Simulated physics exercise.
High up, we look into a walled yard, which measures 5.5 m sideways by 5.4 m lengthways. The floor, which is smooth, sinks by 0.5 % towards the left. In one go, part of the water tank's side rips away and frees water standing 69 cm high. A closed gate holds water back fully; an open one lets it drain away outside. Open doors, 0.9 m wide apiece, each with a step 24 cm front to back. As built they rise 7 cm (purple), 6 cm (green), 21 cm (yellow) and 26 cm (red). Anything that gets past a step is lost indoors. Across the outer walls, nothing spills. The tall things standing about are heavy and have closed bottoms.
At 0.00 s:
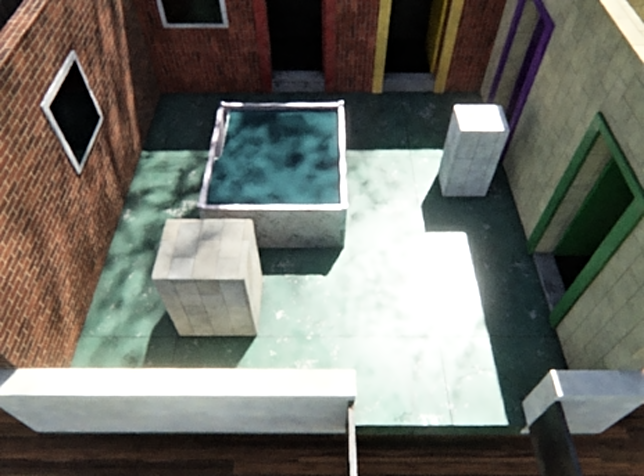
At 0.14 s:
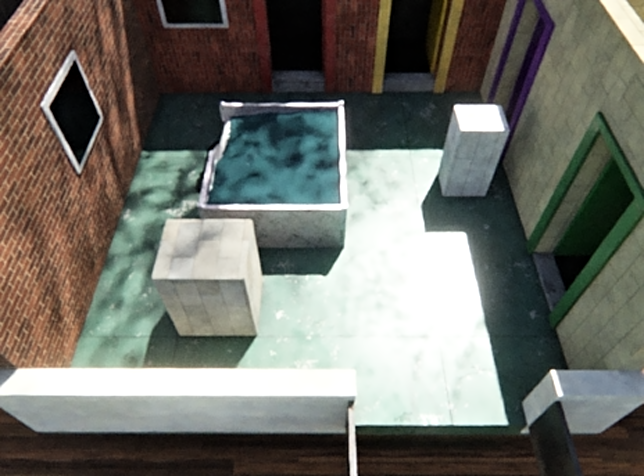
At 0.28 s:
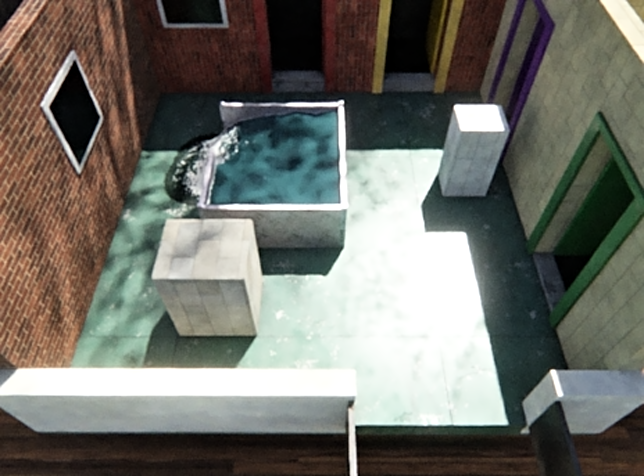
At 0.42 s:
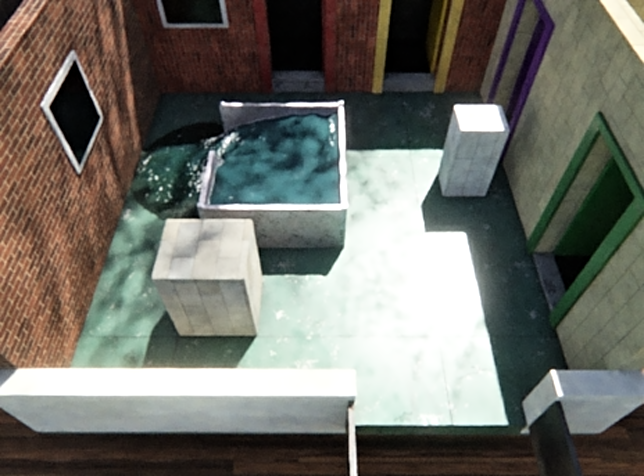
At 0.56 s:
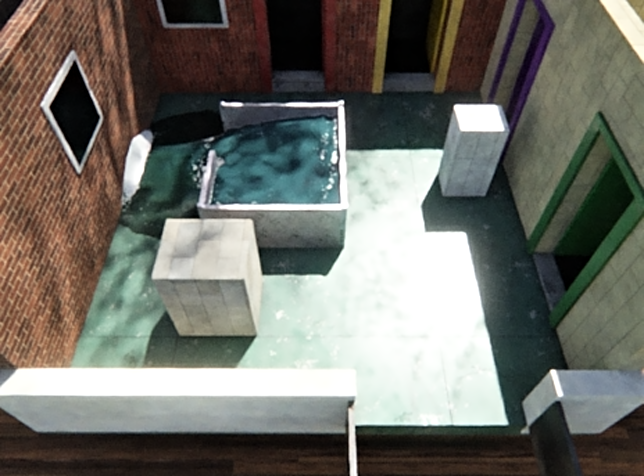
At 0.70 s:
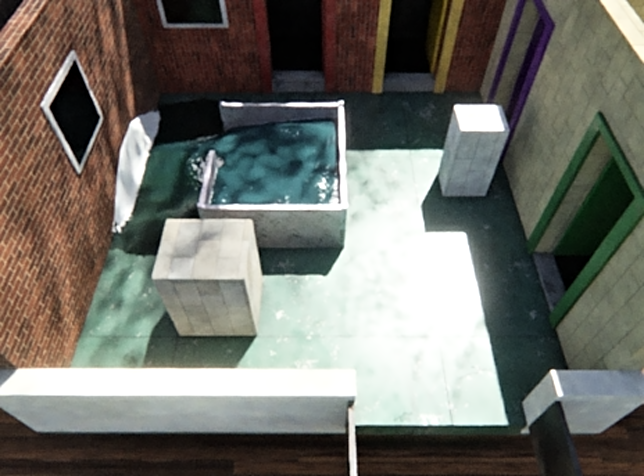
Water tank in a walled brick yard bursting open on its left side, water gushing out and spreading to the left wall.
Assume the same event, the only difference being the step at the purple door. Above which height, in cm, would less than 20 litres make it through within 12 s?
Above roughly 14 cm.
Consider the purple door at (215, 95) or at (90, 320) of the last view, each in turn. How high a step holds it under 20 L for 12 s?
24 and 11.0 cm.
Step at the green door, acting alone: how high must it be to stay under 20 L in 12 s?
Green would need about 6.5 cm on its own.
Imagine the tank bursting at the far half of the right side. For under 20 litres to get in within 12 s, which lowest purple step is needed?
With that break, close to 29 cm.
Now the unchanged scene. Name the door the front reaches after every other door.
The green one comes last.
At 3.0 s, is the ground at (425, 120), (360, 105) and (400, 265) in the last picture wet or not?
First wet through, second wet through, third bone-dry.
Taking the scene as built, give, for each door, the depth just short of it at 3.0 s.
Centimetres: Purple = 0, green = 0, yellow = 3, red = 8.
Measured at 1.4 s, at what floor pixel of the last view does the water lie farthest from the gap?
At about (76, 353).
After 1.4 s water covers 20 % of the floor, deepest (62 cm) near (160, 98); it has not reached the purple door.
After 3.0 s water covers 55 % of the floor, deepest (30 cm) near (158, 105); it has not reached the purple door.
After 12.0 s water covers 95 % of the floor, deepest (9 cm) near (332, 401); 8 cm at the purple door, 165 litres in over its 7 cm step.
At the purple door as built, the water arrived by 3.2 s and peaked near 18 cm at 4.0 s.
Run again over the same 12 s with other heights there, 54 litres in over 11.5 cm, 11 litres over 15.5 cm. The limit of 20 litres is kept from about 14 cm up.
